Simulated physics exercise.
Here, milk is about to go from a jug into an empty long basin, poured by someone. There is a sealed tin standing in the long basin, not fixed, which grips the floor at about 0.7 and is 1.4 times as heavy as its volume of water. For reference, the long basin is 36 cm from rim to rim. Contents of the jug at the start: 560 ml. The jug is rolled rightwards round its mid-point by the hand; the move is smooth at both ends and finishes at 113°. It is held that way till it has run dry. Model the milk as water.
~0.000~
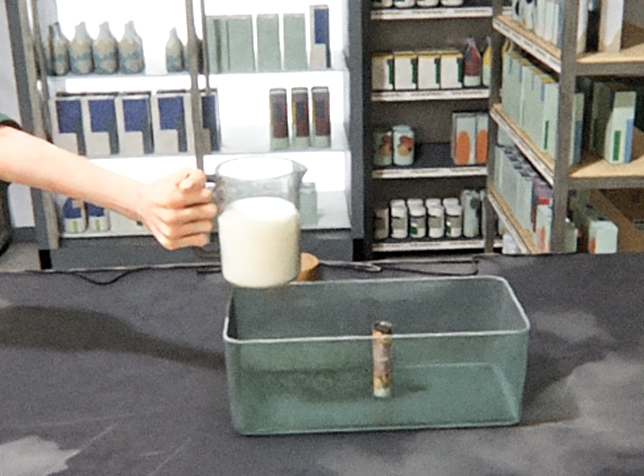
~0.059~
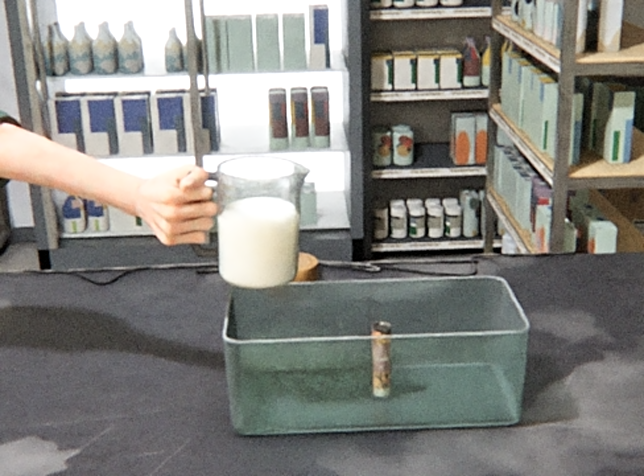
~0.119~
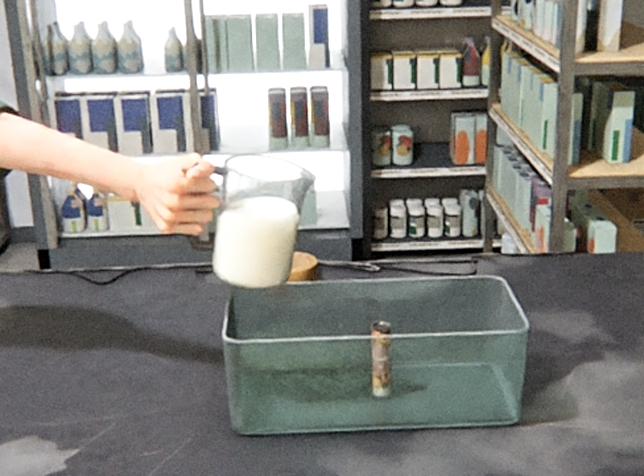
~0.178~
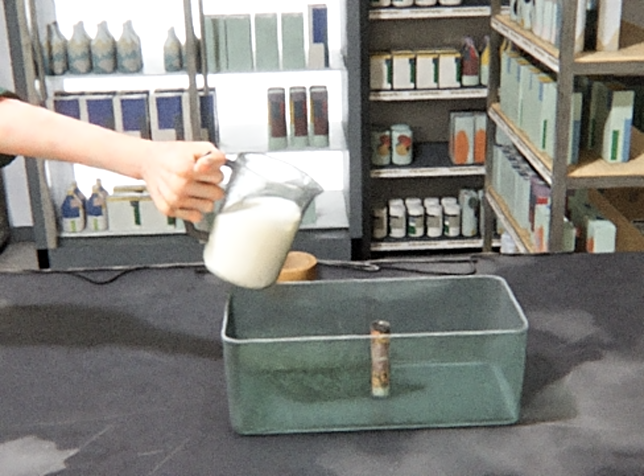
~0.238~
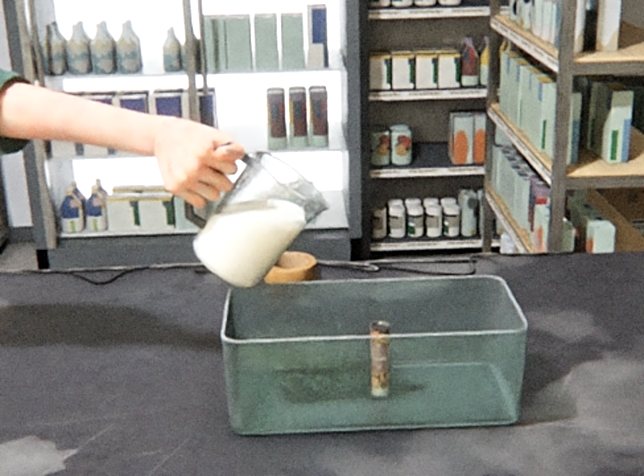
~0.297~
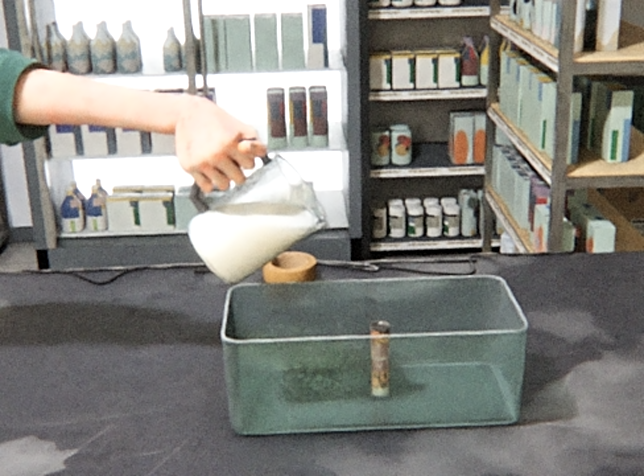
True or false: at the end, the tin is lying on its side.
True.
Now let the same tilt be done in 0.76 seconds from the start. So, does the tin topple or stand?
Result: Tin tipped over.
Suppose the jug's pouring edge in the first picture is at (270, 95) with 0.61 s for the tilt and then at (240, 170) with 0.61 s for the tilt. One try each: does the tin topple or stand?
Trial 1 - tin tips; trial 2 - tin stays standing.
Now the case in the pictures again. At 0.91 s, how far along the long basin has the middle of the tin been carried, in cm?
Close to 10 cm.
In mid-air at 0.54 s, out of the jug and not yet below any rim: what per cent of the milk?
Some 22 % is the figure.
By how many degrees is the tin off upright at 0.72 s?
About 20 degrees from upright.
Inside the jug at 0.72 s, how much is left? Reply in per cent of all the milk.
Around 12 percent of it.
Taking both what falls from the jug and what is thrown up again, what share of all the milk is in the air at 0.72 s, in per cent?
Around 10 percent of the liquid.
Then, 0.54 s in, the tilt is 109° and 58 per cent is still to pour; the tin stands where it began.
Then, 0.72 s in, the tilt is 113° and 13 per cent is still to pour; the tin leans 22°.
Then, 0.91 s in, the tilt is 113° and 1 per cent is still to pour; the tin lies on its side.
Then, 1.11 s in, the tilt is 113° and 0 per cent is still to pour; the tin lies on its side.
Finally, the tin lies on its side.
